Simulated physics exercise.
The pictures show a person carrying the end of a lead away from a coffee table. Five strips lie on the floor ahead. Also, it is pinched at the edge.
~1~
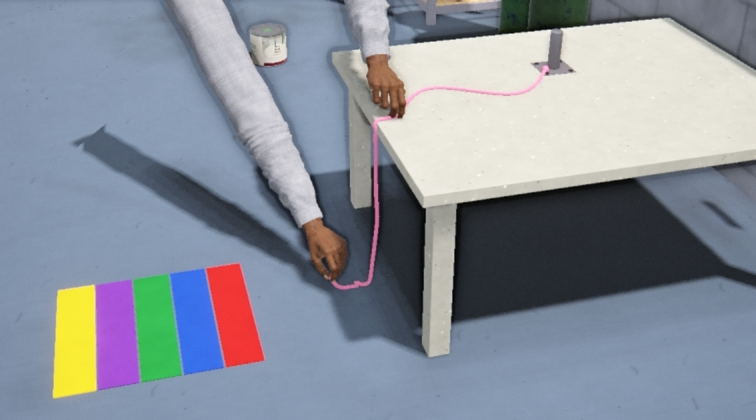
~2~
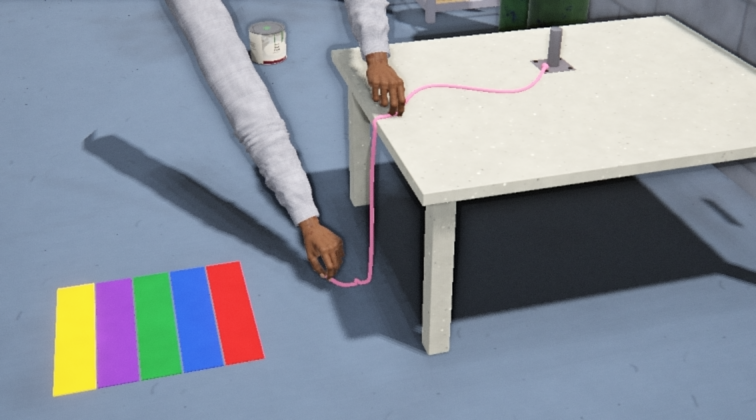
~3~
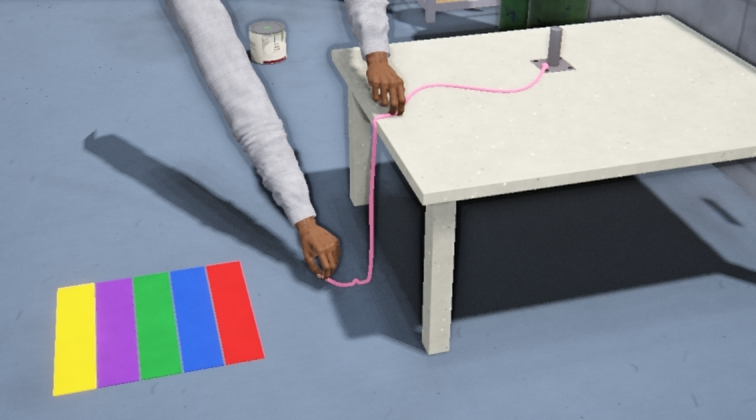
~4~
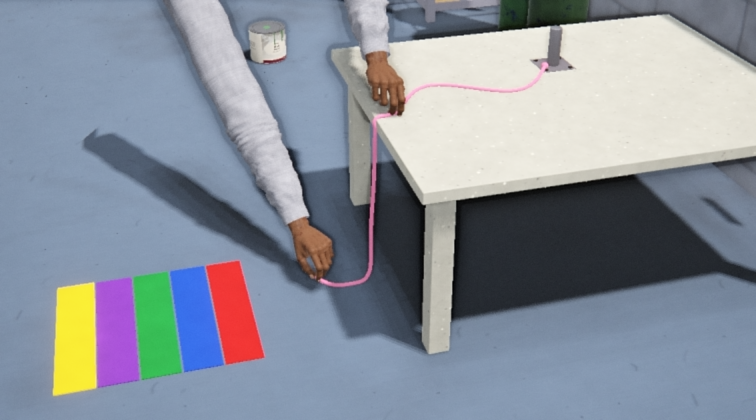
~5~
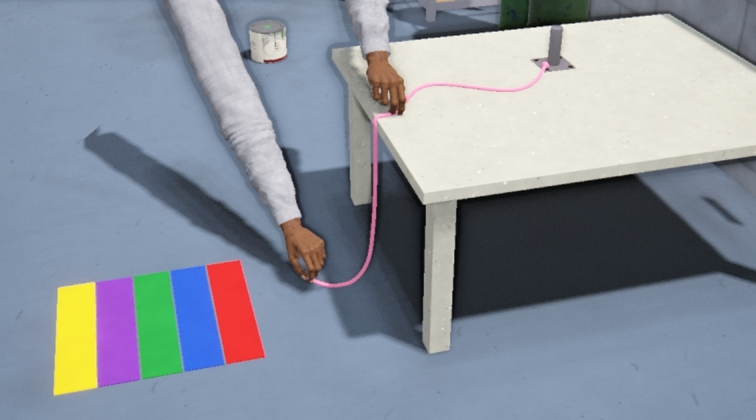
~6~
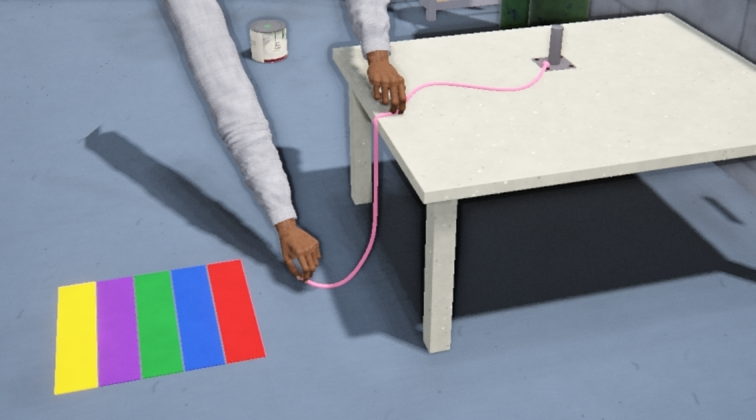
A hand drew the end of a pink cord slightly left, low beside a pale table, smoothing its small kinks into a curve, while the other hand kept it pinched at the table's edge.
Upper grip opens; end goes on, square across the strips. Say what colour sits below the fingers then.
It is green.
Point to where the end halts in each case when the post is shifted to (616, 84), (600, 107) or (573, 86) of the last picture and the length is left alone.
Near (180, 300); near (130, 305); near (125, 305).
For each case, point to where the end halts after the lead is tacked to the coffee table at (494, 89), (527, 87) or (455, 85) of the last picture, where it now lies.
Approximately at (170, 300), at (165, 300) and at (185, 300), in that order.
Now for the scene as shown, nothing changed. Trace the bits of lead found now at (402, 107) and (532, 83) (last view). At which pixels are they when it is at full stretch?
I'd say about (359, 124) for one and about (505, 75) for the other.
A little later, end near (230, 290); over red.
Next, end near (176, 299); over blue.
When it is tight, end near (144, 304); over green. The end stops over the green strip.
